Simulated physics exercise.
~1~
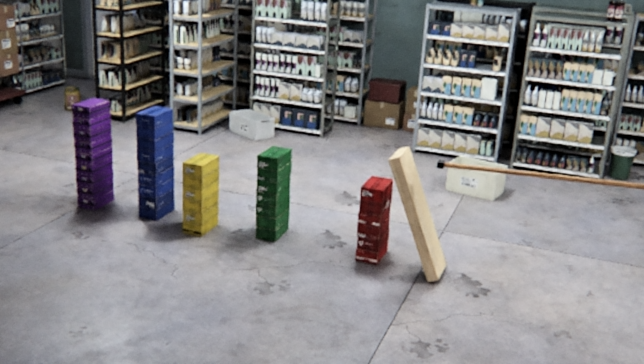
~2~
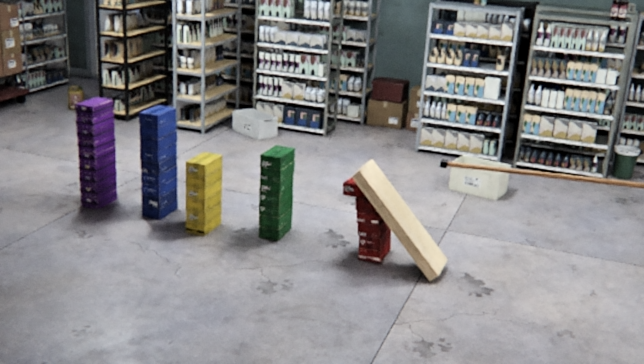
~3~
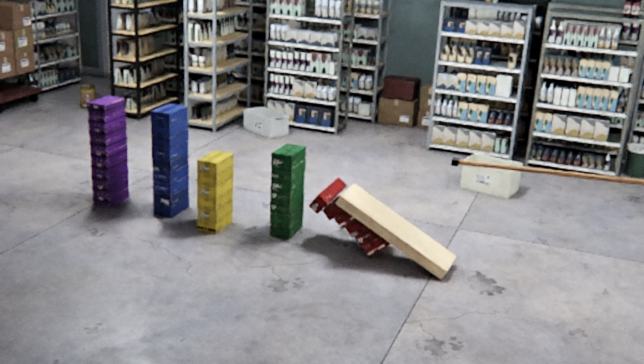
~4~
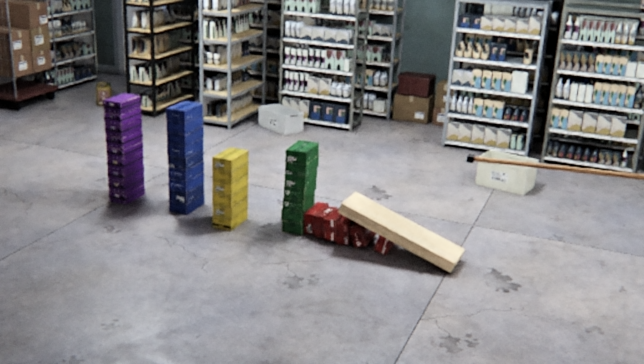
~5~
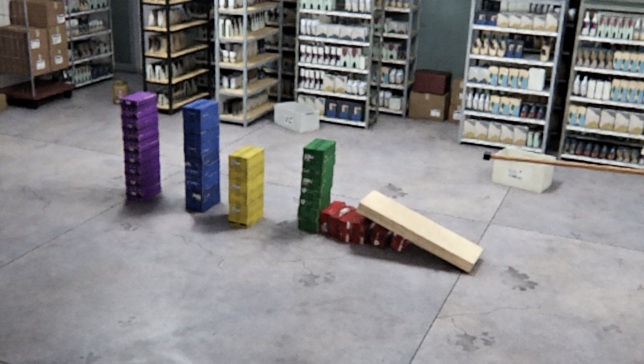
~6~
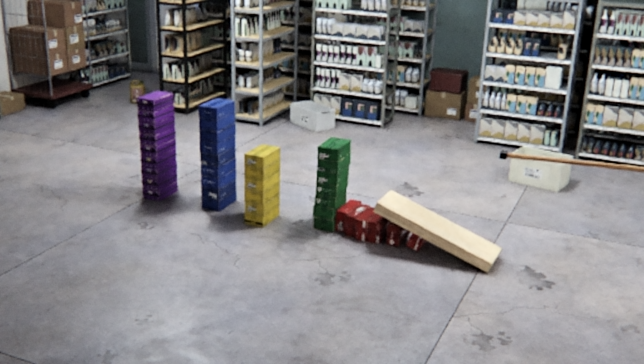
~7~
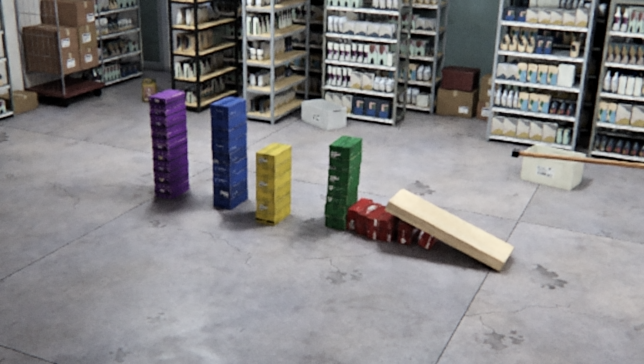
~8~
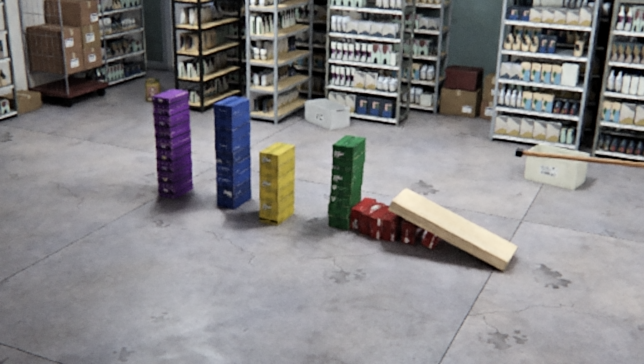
At the start, five piles of shoe boxes, purple, blue, yellow, green and red, stand apart on the grey floor of a shop lined with stocked shelves, and a pale wooden board leans beside the red pile at the right. The board tips left against the red pile, which begins to lean. The red boxes topple left together as the board slides down over them. They land on their sides at the foot of the green pile, which stays upright. As the view pans left, the board rests slanted on the fallen red boxes, and the other four piles still stand.
